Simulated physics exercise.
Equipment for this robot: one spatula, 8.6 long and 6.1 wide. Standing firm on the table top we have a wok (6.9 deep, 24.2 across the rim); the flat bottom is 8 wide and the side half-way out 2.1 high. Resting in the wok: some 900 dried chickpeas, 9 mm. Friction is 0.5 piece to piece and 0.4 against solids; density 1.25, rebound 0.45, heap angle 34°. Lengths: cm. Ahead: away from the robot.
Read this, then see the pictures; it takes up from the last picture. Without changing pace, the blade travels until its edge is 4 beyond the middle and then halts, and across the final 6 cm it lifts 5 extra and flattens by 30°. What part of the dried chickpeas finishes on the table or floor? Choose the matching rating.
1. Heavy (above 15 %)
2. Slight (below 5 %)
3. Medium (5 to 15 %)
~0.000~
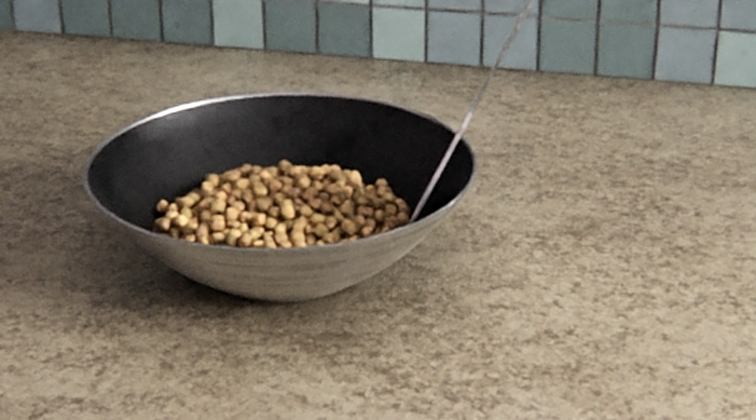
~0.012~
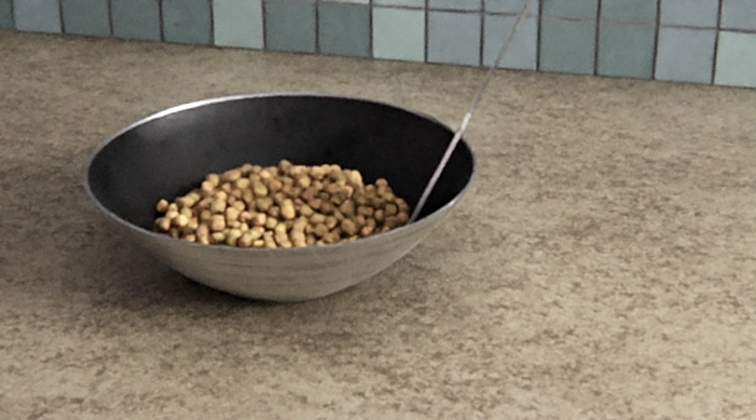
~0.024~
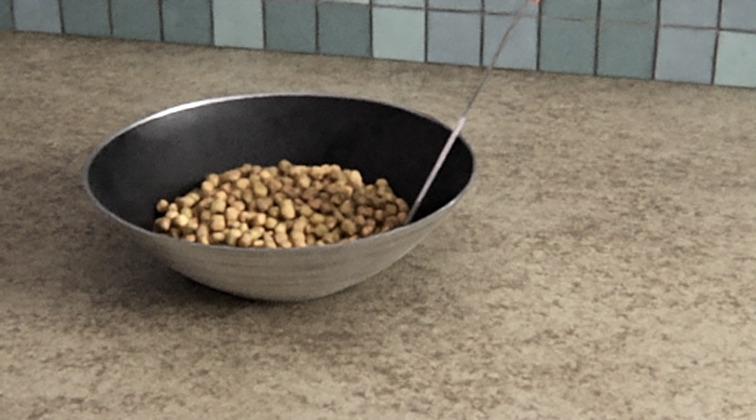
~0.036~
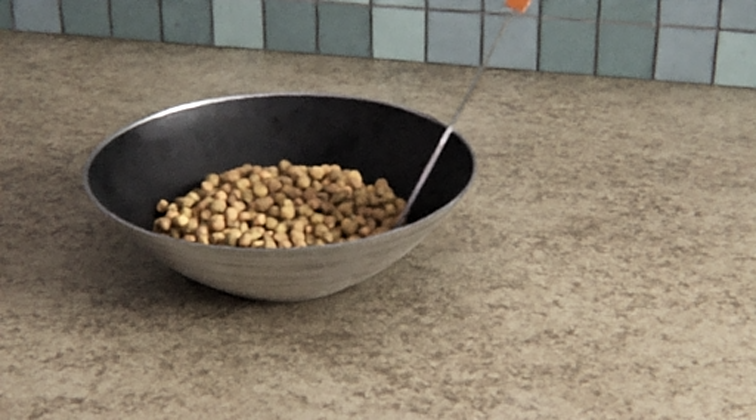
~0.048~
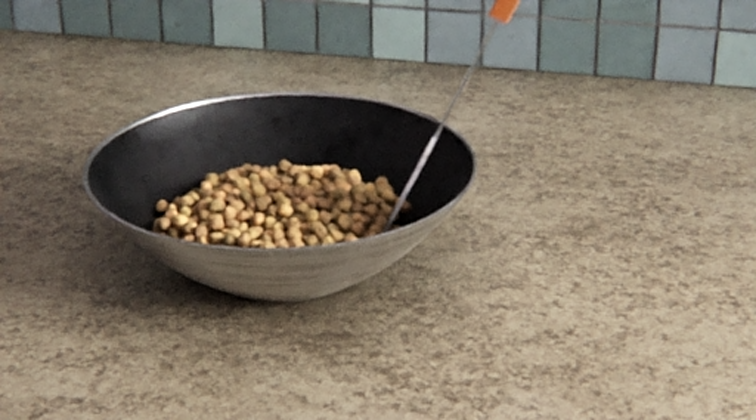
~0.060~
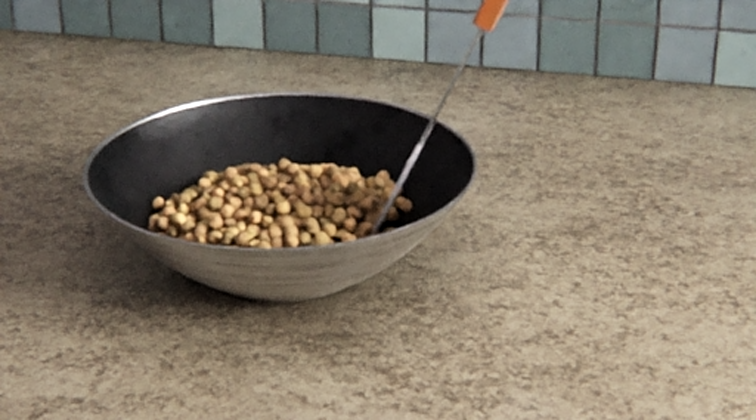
(2) Slight (below 5 %).
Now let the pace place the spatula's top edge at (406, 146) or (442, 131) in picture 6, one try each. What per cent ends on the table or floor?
Respectively, some 10 and 0 per cent.
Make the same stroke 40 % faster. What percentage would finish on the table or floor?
About 15 in a hundred.
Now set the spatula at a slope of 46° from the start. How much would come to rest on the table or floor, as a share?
Somewhere around 0 per cent would end on the table or floor.
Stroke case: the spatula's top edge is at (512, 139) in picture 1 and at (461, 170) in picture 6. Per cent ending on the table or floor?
I'd put it at roughly 0 per cent.
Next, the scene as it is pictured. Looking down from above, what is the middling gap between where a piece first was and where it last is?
It comes out at about 3 cm.
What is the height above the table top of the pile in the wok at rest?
Top of the heap: Roughly 7.5 cm above the table top.
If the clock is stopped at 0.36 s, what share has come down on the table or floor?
I'd put it at around 0 per cent.
After 0.10 s, sloping 64°, highest piece 6 above the table; 900 in the wok.
After 0.14 s, sloping 51°, highest piece 11 above the table; 899 in the wok, 1 on the blade or in flight.
After 0.36 s, sloping 35°, highest piece 21 above the table; 880 in the wok, 8 on the table or floor, 12 on the blade or in flight.
After 1.41 s, sloping 35°, highest piece 7 above the table; 880 in the wok, 20 on the table or floor.
In the end, 880 in the wok, 20 on the table or floor. That is 2 % on the table or floor.
